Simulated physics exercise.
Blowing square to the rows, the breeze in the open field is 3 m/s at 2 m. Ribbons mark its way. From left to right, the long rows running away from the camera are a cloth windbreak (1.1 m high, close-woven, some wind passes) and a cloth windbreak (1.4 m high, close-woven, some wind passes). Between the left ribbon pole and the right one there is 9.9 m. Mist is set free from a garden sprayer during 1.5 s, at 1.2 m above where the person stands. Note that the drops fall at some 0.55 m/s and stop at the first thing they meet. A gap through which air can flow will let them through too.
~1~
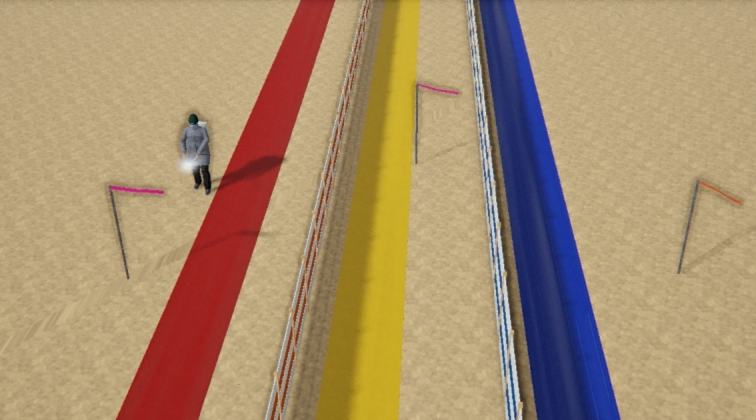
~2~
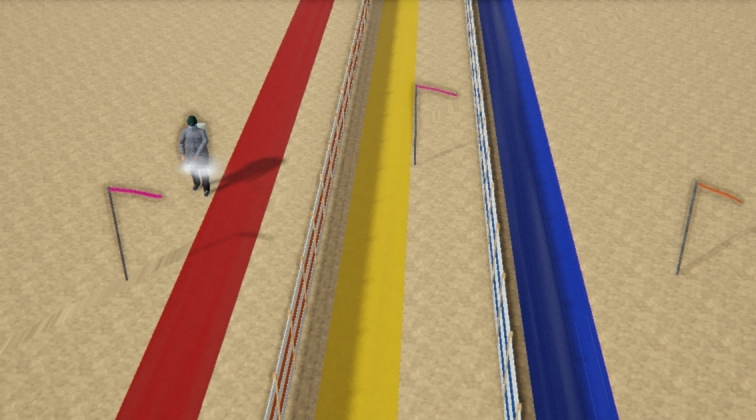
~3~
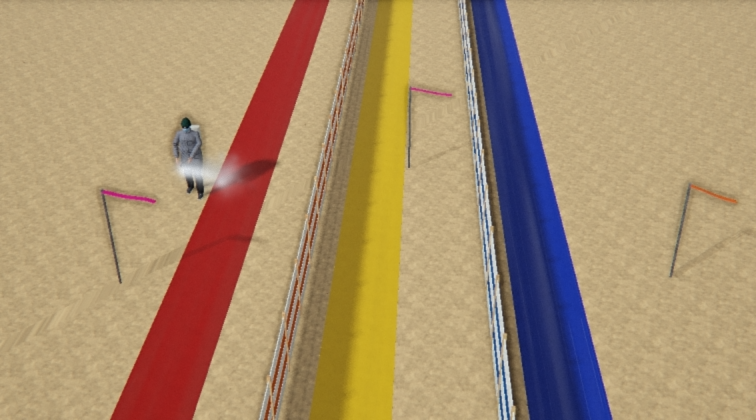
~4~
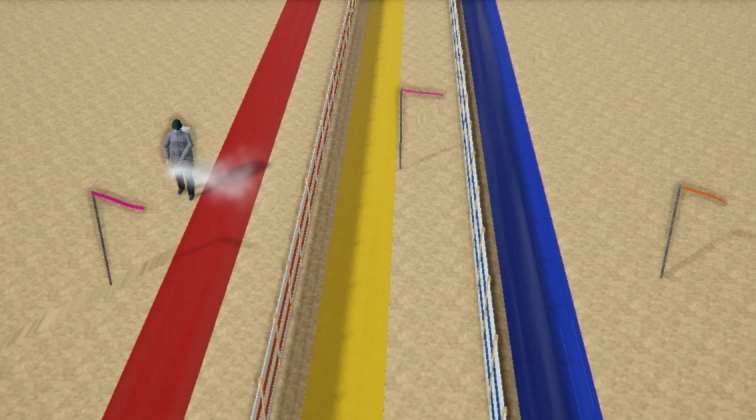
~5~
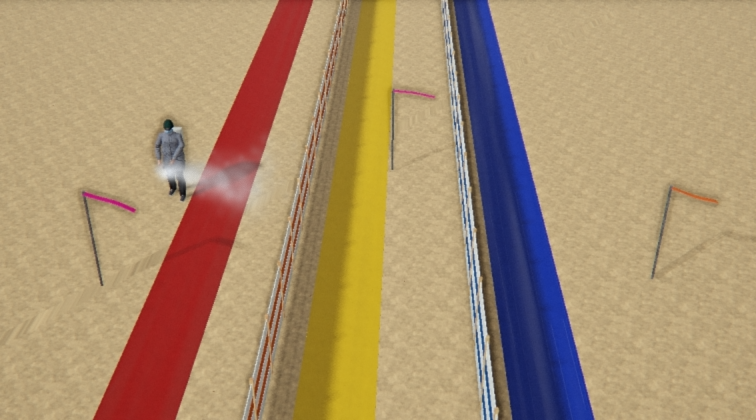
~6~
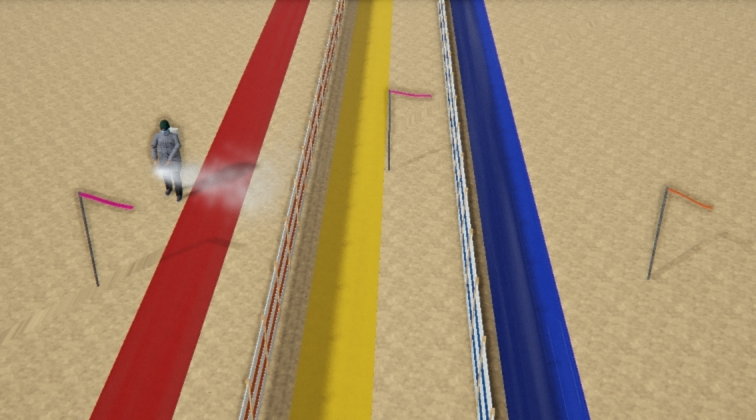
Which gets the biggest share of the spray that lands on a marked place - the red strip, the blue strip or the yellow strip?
The yellow one.
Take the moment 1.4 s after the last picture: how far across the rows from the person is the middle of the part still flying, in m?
3.0 m.
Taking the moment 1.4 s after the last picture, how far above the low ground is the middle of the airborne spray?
About 0.8 m high.
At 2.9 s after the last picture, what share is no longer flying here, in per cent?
55 %.
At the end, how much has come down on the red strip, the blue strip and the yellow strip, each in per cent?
1 % red, 4 % blue, 25 % yellow, roughly.
Then, 1.4 s after the last picture, 79 % is in the air or yet to come; 1 % lies on the yellow strip, 0 % on the blue strip and 1 % on the red strip; the middle of what still flies is 0.8 m above the low ground, near (303, 190).
Then, 2.9 s after the last picture, 45 % is in the air or yet to come; 15 % lies on the yellow strip, 0 % on the blue strip and 1 % on the red strip; the middle of what still flies is 0.8 m above the low ground, near (409, 193).
Then, 6.9 s after the last picture, 10 % is in the air or yet to come; 25 % lies on the yellow strip, 3 % on the blue strip and 1 % on the red strip.
Then, 18.9 s after the last picture, 0 % is in the air or yet to come; 25 % lies on the yellow strip, 4 % on the blue strip and 1 % on the red strip.
Then, 43.9 s after the last picture, 0 % is in the air or yet to come; 25 % lies on the yellow strip, 4 % on the blue strip and 1 % on the red strip.
